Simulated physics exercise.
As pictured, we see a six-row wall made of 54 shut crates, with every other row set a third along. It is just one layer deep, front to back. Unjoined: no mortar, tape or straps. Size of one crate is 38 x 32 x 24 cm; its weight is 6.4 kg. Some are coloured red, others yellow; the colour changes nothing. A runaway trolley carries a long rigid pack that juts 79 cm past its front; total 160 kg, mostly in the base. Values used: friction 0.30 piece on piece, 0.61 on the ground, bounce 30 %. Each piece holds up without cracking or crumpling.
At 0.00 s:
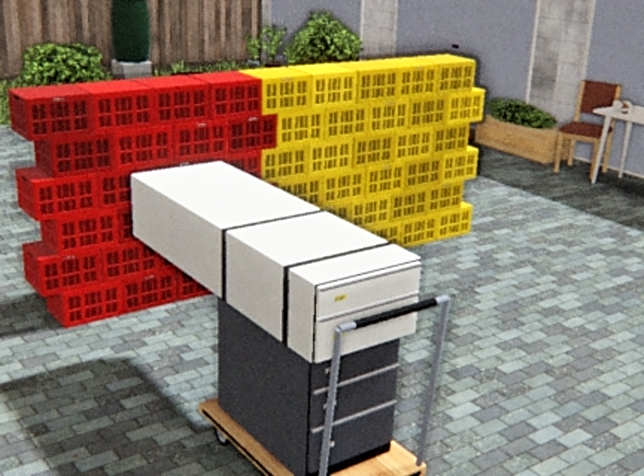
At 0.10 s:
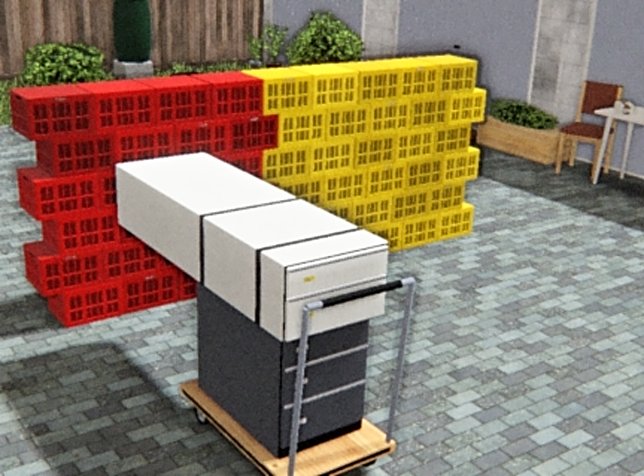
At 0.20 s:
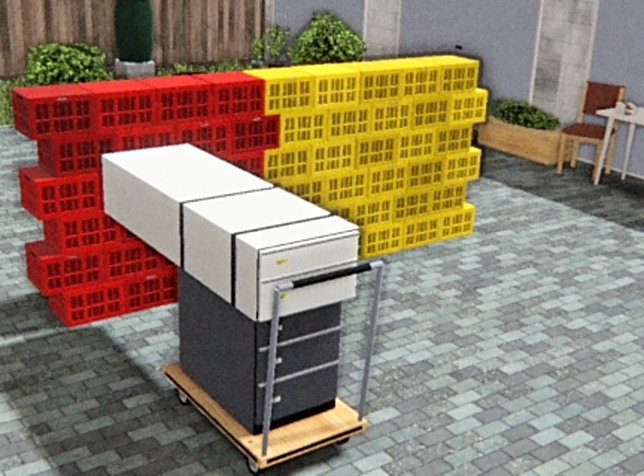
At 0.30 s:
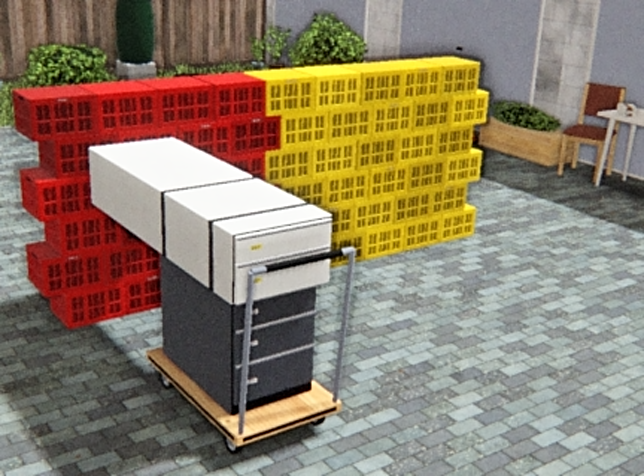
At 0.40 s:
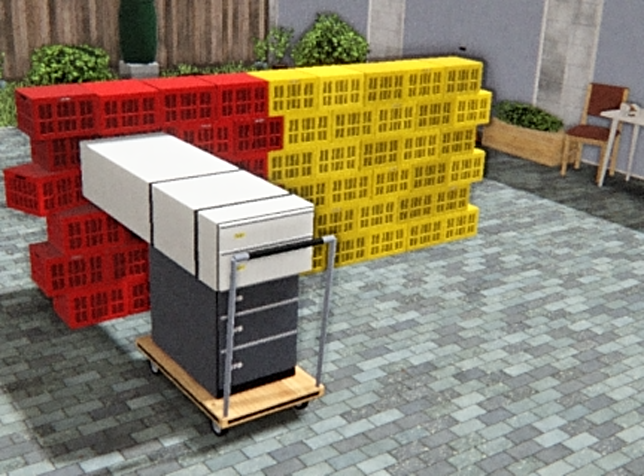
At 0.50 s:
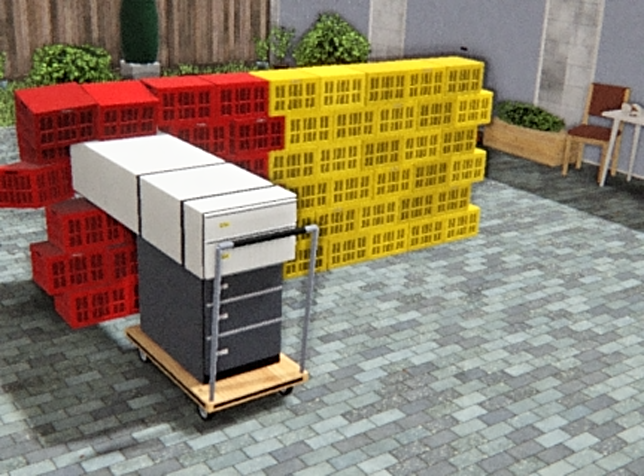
A loaded cart rolls up to a red and yellow crate wall and pushes several red crates askew.
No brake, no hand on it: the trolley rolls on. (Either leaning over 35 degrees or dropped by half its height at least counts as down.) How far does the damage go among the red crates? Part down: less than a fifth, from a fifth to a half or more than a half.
Short answer: Middle, a fifth to half.
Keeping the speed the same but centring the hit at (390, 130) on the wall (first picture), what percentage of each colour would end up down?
For yellow it's 20 per cent, for red 0 per cent.
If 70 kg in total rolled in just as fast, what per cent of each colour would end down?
Share down - yellow: 0; red: 40 (per cent).
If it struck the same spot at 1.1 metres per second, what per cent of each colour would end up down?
Down at the end: Yellow 0 per cent, red 50 per cent.
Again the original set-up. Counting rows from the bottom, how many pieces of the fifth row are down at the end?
Count down in that row: 3.
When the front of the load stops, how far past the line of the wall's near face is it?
It ends up roughly 110 cm beyond.
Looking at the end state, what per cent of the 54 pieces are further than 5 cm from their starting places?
The answer is 35 percent.
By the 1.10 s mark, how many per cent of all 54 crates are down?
10 percent by then.
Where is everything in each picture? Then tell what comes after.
In the first frame (pixels give the middle of a visible side), load (136, 196) 68 cm short of the wall; top red crate (60, 117); top yellow crate (379, 86); none has stirred.
Load (121, 185) 47 cm short of the wall; top red crate (62, 117), in the second frame.
Load (107, 175) 25 cm short of the wall; top red crate (63, 117), in the third frame.
Load (93, 167) 33 mm short of the wall; top red crate (64, 118), in the fourth frame.
Load (84, 160) 15 cm into the wall's line; top red crate (67, 117); movement in 5 of them, in the fifth frame.
Load (74, 154) 31 cm into the wall's line; top red crate (67, 127) 14° from how it stood; top yellow crate (388, 88); movement in 11 of them, in the sixth frame.
After 0.74 s, load 68 cm past the wall's line, still rolling; 5 of the 24 red crates down (5 of 54 in all colours); top red crate 70° from how it stood, 24 cm lower.
After 1.10 s, load 1.02 m past the wall's line, still rolling; 5 of the 24 red crates down (5 of 54 in all colours); top red crate 42° from how it stood, 98 cm lower.
After 1.96 s, load 1.10 m past the wall's line, stopped; 9 of the 24 red crates down (9 of 54 in all colours); top red crate upside down.
In the end (3.6 s), load 1.10 m past the wall's line, stopped; 9 of the 24 red crates down (9 of 54 in all colours); top red crate upside down; top yellow crate unmoved. That is 38 per cent. From the last view, middles, top yellow crate near (374, 84).
